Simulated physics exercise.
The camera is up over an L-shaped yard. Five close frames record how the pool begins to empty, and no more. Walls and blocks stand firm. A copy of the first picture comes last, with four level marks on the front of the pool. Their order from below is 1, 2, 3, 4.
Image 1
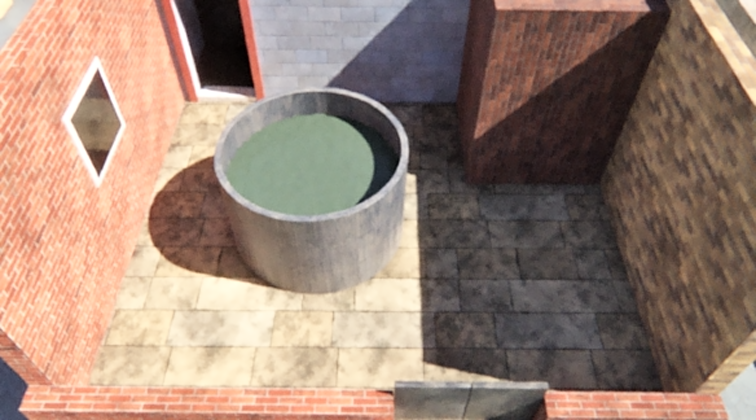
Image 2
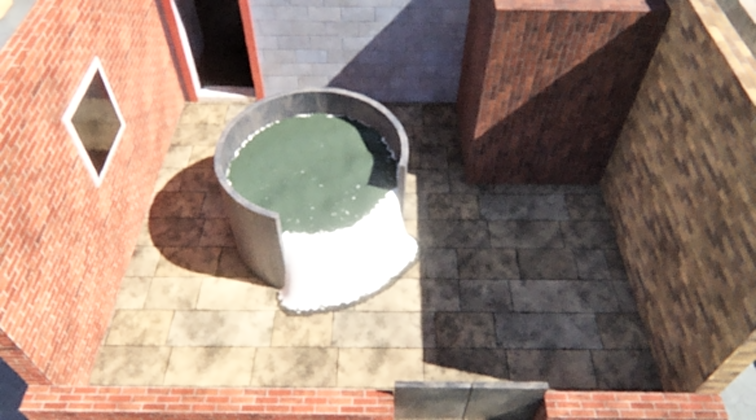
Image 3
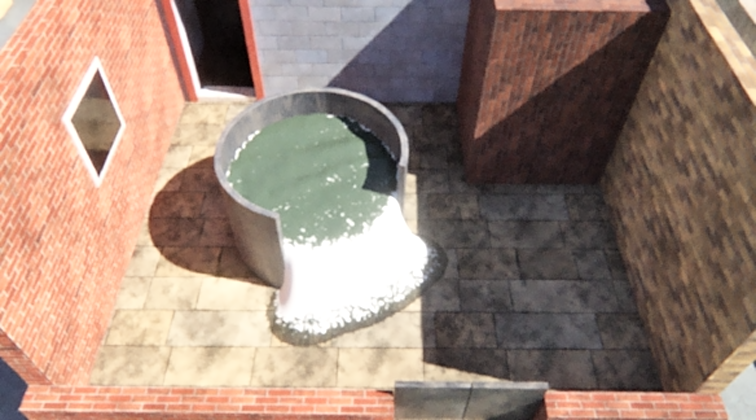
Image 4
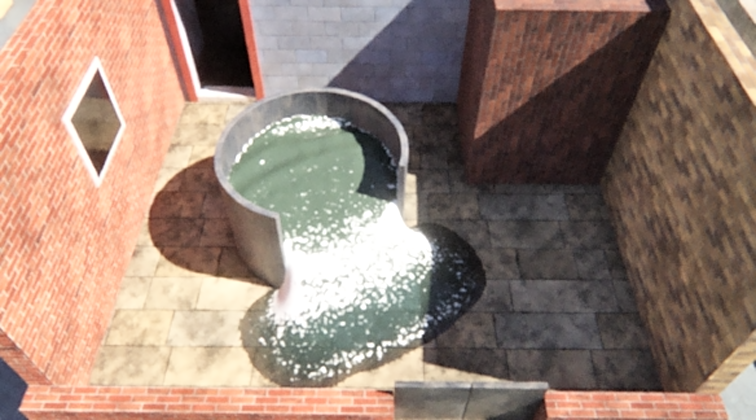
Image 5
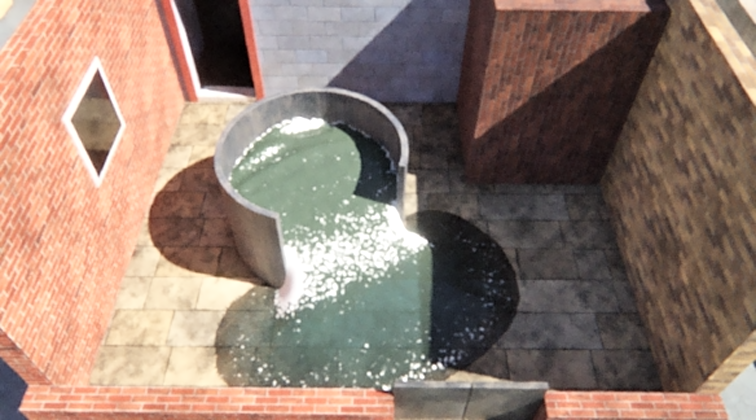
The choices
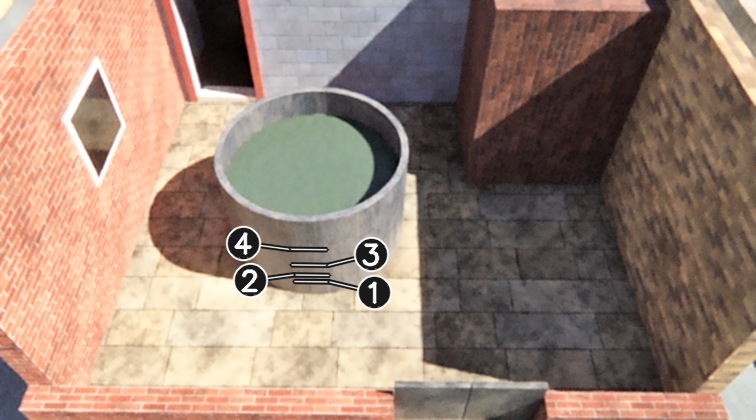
A round grey pool of dark green water stands left of centre in a paved, brick-walled yard seen from above. A red-framed doorway is behind it, a diamond-shaped window at left, a dark red brick block at back right, and a grey gate in the low front wall. The pool's front side opens and white, foaming water pours out, spreading across the paving towards the gate while the camera stays still.
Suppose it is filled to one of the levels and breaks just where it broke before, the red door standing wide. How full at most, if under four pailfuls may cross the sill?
Level 3 just does it.
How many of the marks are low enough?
Three.
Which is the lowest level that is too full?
Level 4.
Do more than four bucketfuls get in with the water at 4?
Yes, that goes wrong.
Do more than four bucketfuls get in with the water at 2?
No, not at all.
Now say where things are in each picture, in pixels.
Water in the pool at rest, its middle at (314, 170); foot of the red doorway at (228, 101); shut gate at (469, 388), in the first frame.
In the second frame, 2 % of the ground under water, visible out to (281, 293).
In the third frame, 6 % of the ground under water, visible out to (281, 330).
In the fourth frame, 13 % of the ground under water, visible out to (475, 265).
In the fifth frame, 22 % of the ground under water, visible out to (507, 313).
In white, 1 at (312, 281); 2 at (311, 275); 3 at (309, 265); 4 at (307, 249); from the bottom up 1, 2, 3, 4.
With 1, nothing gets over.
With 2, nothing gets over.
With 3, a splash gets over, under a bucket.
With 4, about 11 bucketfuls get in.
